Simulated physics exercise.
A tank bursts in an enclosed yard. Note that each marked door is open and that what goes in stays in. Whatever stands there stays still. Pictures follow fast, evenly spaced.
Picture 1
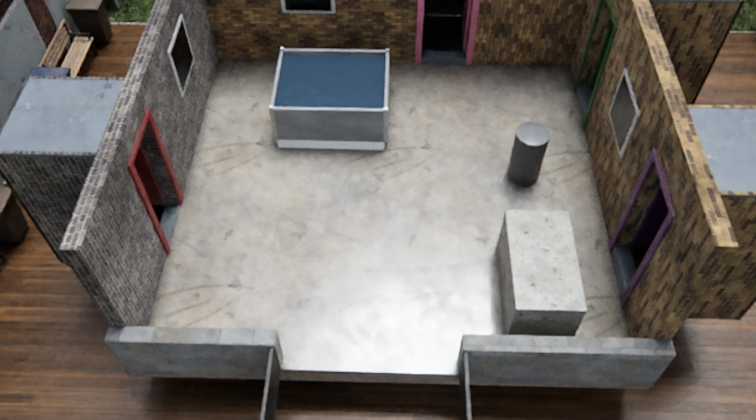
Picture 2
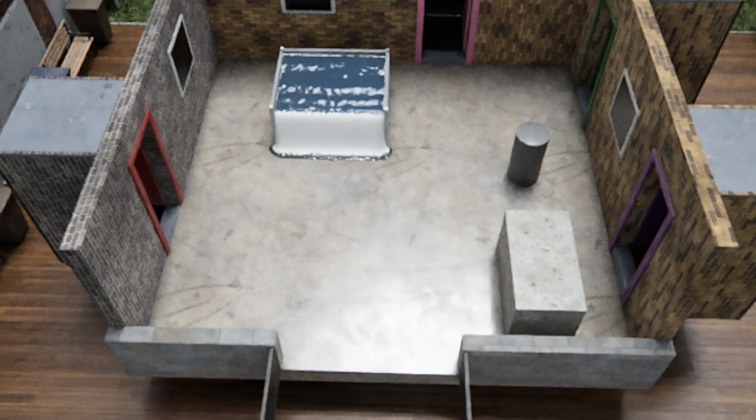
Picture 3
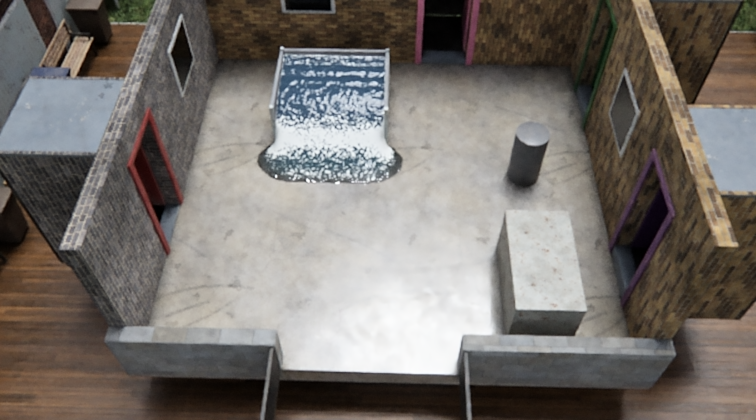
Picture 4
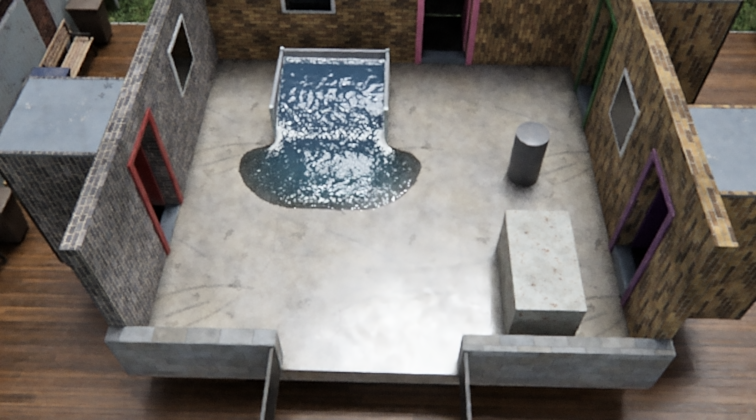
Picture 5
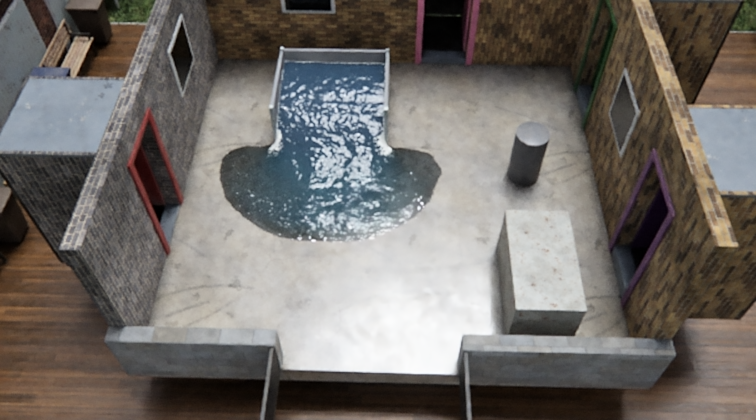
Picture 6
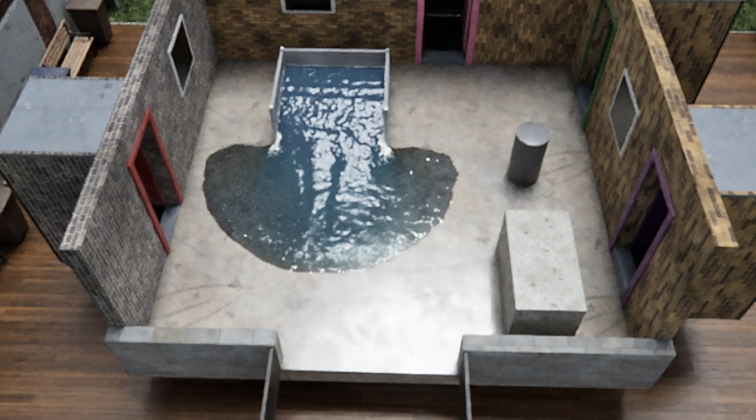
We see a walled yard with a water-filled tank near the back wall; its front side gives way and water pours out, spreading across the pale floor in a widening, rounded pool while the cylinder and block stay still.
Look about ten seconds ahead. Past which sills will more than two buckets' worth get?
Purple door: Not too much gets in there, red door: Too much gets in there, green door: Not too much gets in there, pink door: Not too much gets in there.
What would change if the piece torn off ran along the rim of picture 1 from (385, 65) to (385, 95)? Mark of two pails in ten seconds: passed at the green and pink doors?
Going door by door: The green one gets too much, and the pink one stays safe.
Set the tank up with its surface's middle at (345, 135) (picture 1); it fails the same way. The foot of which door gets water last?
My answer: The door marked pink.
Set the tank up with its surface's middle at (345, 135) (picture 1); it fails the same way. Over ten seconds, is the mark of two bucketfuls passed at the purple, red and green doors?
Purple: Within the limit; red: Within the limit; green: Within the limit.
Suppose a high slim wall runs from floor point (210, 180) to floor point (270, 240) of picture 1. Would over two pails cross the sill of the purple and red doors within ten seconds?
Taking them one at a time, the purple door falls short of the limit and the red door falls short of the limit.
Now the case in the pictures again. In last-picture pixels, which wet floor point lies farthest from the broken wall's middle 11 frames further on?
Somewhere close to (568, 362).
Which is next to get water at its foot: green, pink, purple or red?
Result: The door marked red is first.
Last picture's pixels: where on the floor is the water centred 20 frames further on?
I'd point to (326, 247).
A moment on, water covers 45 % of the floor; the purple door not reached, the red door wet at the sill, nothing in, the green door not reached, the pink door not reached.
Next, water covers 50 % of the floor; the purple door not reached, the red door under two buckets in, the green door not reached, the pink door not reached.
Then, water covers 50 % of the floor; the purple door wet at the sill, nothing in, the red door over two buckets in, the green door not reached, the pink door not reached.
Later, water covers 65 % of the floor; the purple door wet at the sill, nothing in, the red door over two buckets in, the green door not reached, the pink door not reached.
In the end, water covers 80 % of the floor; the purple door wet at the sill, nothing in, the red door over two buckets in, the green door wet at the sill, nothing in, the pink door not reached.
